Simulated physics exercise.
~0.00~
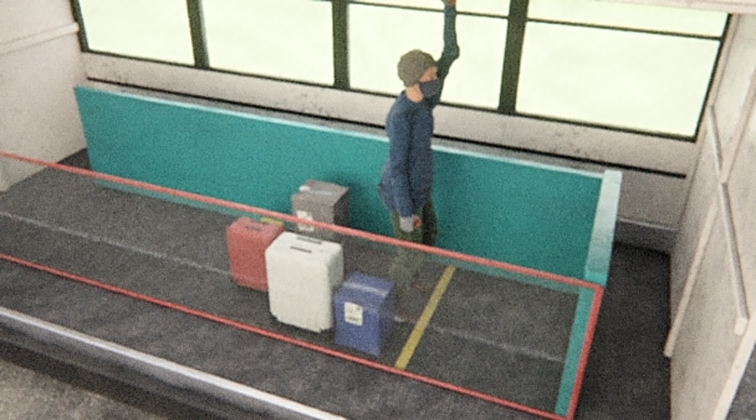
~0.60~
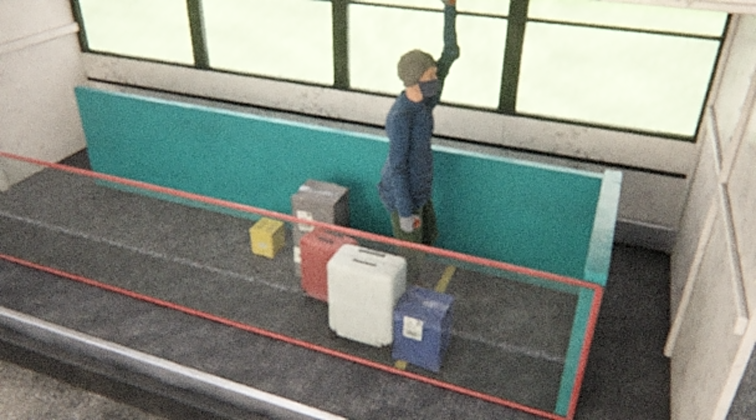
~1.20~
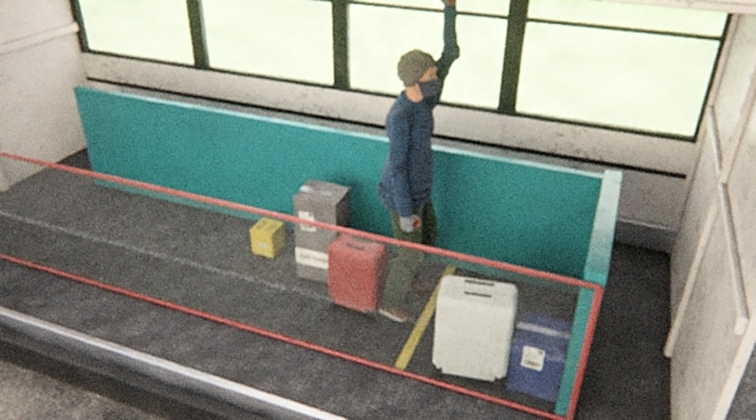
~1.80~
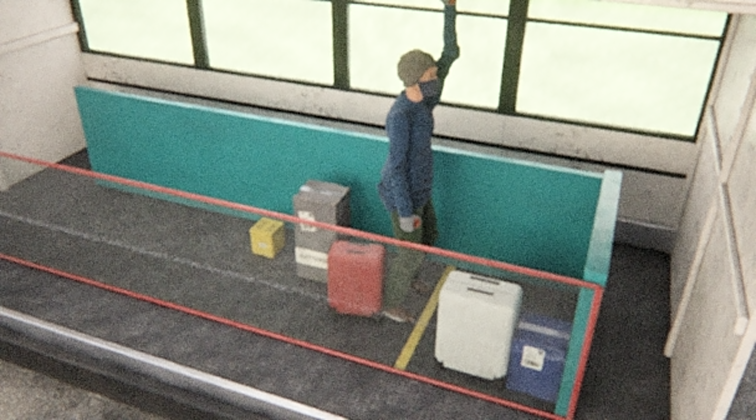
In a vehicle's standing bay with a teal wall below wide windows, seen from above and to the side, a masked person in a cap and dark blue top holds one arm raised. Red, white and blue cases stand upright near a tall grey bag, with a yellow line on the dark floor to their right. The three cases slide right together, and a small yellow tub comes into view behind them. The white and blue cases slide farther, across the line, while the red one stops short. At the end all stay upright, with the grey bag and tub also short of the line.
